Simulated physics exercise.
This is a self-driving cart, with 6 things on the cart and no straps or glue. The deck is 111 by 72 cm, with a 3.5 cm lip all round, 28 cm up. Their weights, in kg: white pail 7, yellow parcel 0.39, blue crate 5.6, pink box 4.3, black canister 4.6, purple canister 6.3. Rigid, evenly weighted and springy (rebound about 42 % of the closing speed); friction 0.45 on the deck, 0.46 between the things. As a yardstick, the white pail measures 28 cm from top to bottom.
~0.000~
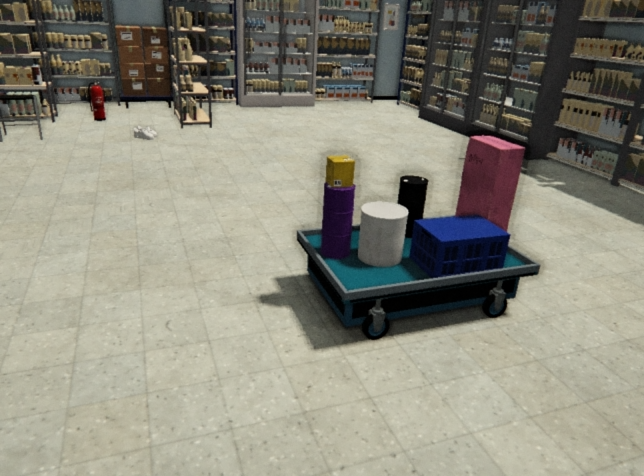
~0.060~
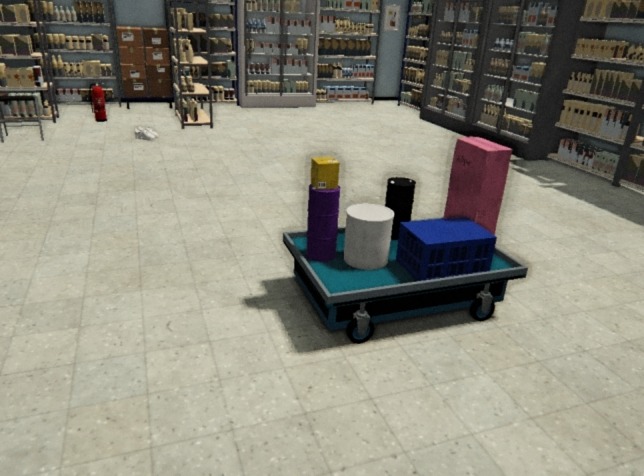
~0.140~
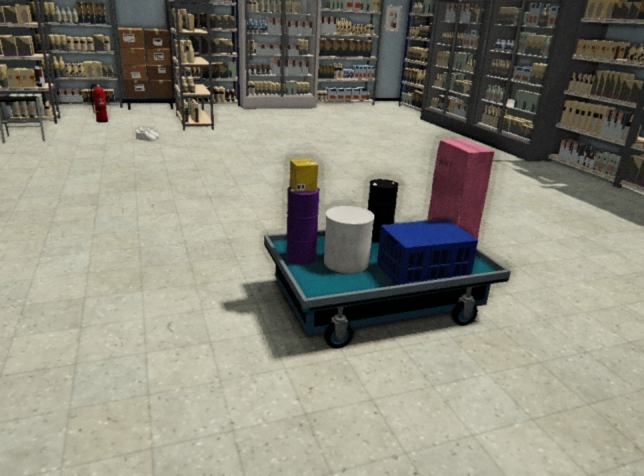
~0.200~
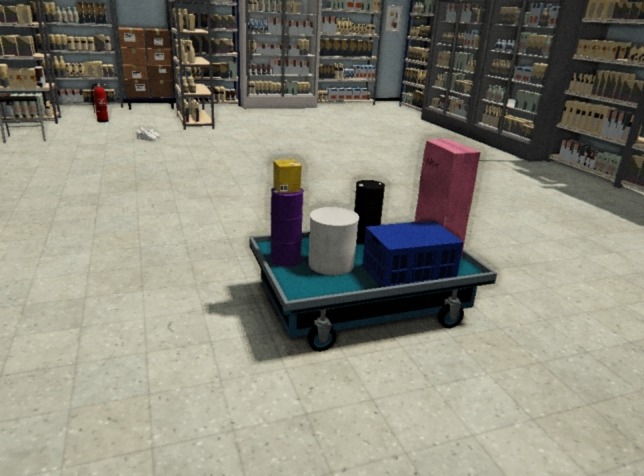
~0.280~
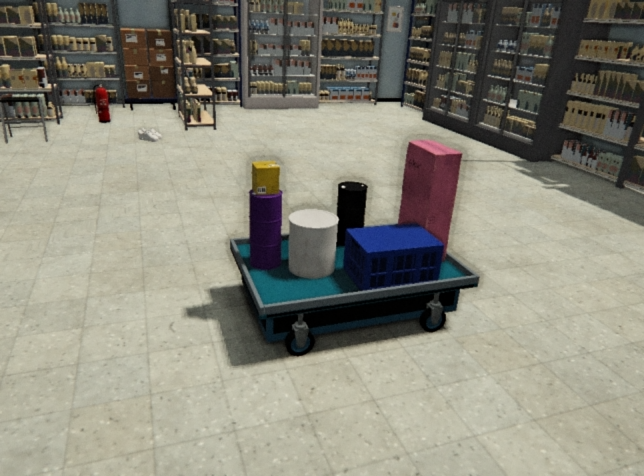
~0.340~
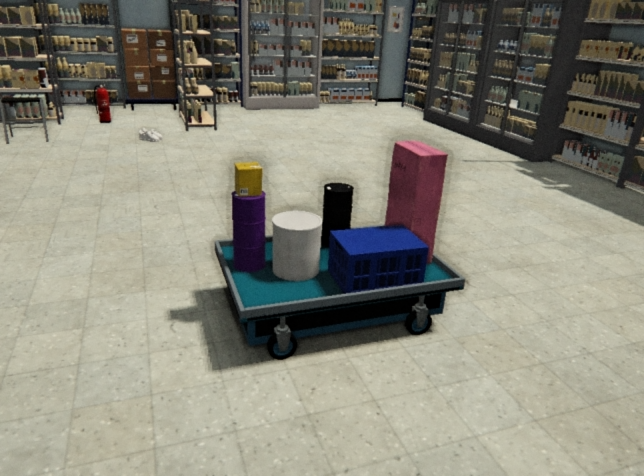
A teal-decked cart on casters rolls slowly and steadily leftward and slightly nearer across a pale tiled floor, seen from a raised, essentially still camera in a room lined with stocked shelves. It carries a purple canister and yellow parcel at left, a white pail and black canister mid-deck, and a blue crate and tall pink box at right. The load rides along without visibly shifting.
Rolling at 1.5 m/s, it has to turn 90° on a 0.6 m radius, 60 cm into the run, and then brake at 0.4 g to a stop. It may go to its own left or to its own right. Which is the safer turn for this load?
Fewer things are lost with the right turn.
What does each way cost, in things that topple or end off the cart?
Left: 5; right: 4.
Turning left. Around 0.74 s, cart 111 cm along, turned 35°; yellow parcel and purple canister now off the cart; white pail shifted 21 cm near (183, 282); black canister at 11° to upright.
Around 1.34 s, cart 199 cm along, turned 90°; white pail at 51° to upright; blue crate shifted 2 cm.
Around 1.74 s, cart 213 cm along, turned 90°, stopped; white pail now off the cart; pink box at 32° to upright; blue crate shifted 4 cm.
Finally (2.6 s), off the cart, white pail, yellow parcel, black canister and purple canister; on their side or leaning hard on the cart, pink box; blue crate still in place (within 10 cm).
Turning right instead, white pail, yellow parcel, pink box and purple canister tipped over or off the cart, 4 of 6 in all.
